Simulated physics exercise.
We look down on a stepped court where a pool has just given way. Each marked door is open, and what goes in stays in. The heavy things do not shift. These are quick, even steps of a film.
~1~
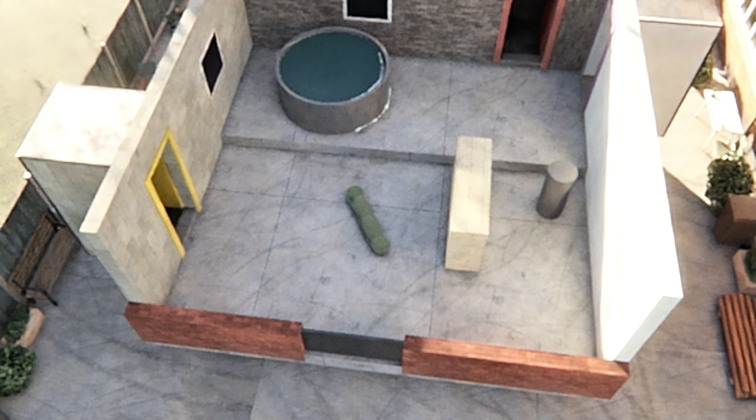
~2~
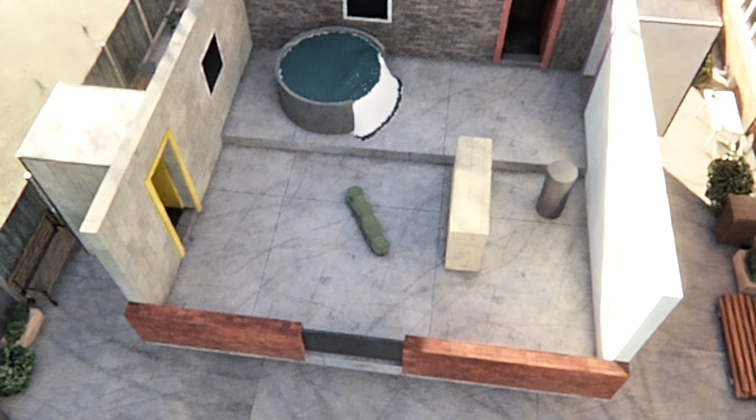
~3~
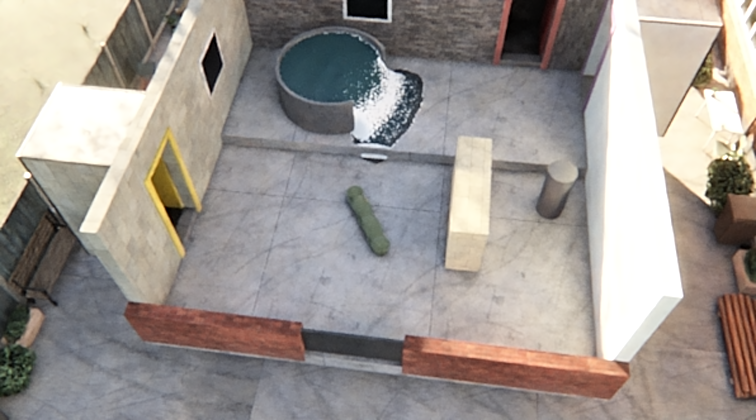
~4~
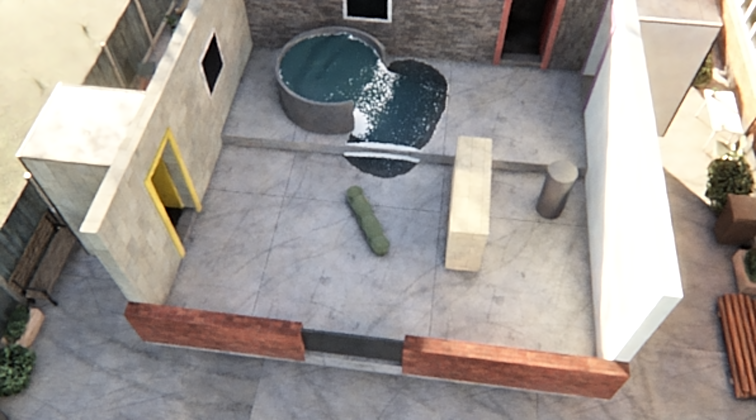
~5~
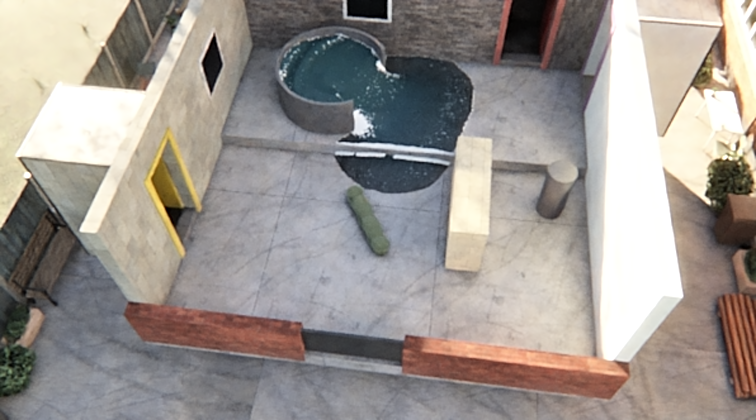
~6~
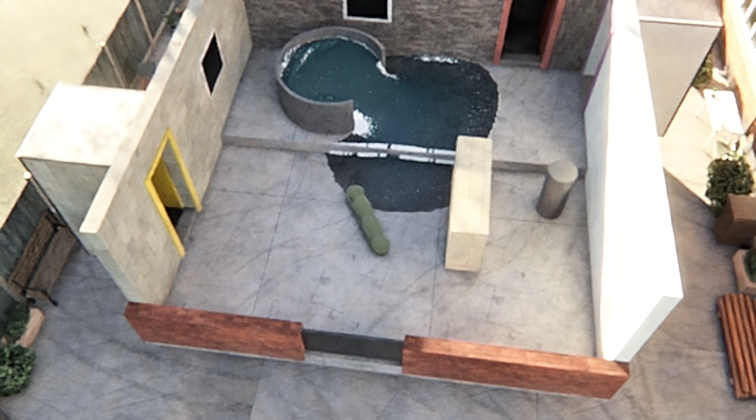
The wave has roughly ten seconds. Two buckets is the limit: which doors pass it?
One by one: The red door admits no more than that; the yellow door admits no more than that; the purple door lets in a lot.
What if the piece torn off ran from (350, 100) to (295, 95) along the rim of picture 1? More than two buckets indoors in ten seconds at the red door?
Red door lets less in.
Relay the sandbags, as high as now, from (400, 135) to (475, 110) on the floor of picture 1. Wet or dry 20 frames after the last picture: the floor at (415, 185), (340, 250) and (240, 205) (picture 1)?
As listed: Wet, flooded, not flooded.
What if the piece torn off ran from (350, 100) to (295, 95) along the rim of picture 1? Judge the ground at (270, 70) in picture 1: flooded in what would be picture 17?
Verdict: No water.
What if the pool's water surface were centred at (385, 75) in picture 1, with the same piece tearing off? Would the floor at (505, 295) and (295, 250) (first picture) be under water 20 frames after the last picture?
In turn: Wet, clear.
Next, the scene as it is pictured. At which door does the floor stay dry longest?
The door marked yellow.
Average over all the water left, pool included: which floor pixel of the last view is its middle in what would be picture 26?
Around (455, 166).
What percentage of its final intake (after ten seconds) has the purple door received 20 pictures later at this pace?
Roughly 85 per cent.
A moment on, water covers 35 % of the floor; the red door wet at the sill, nothing in, the yellow door not reached, the purple door wet at the sill, nothing in.
Next, water covers 45 % of the floor; the red door wet at the sill, nothing in, the yellow door not reached, the purple door over two buckets in.
Then, water covers 60 % of the floor; the red door wet at the sill, nothing in, the yellow door not reached, the purple door far over two buckets in.
Later, water covers 75 % of the floor; the red door under two buckets in, the yellow door wet at the sill, nothing in, the purple door far over two buckets in.
In the end, water covers 90 % of the floor; the red door under two buckets in, the yellow door wet at the sill, nothing in, the purple door far over two buckets in.
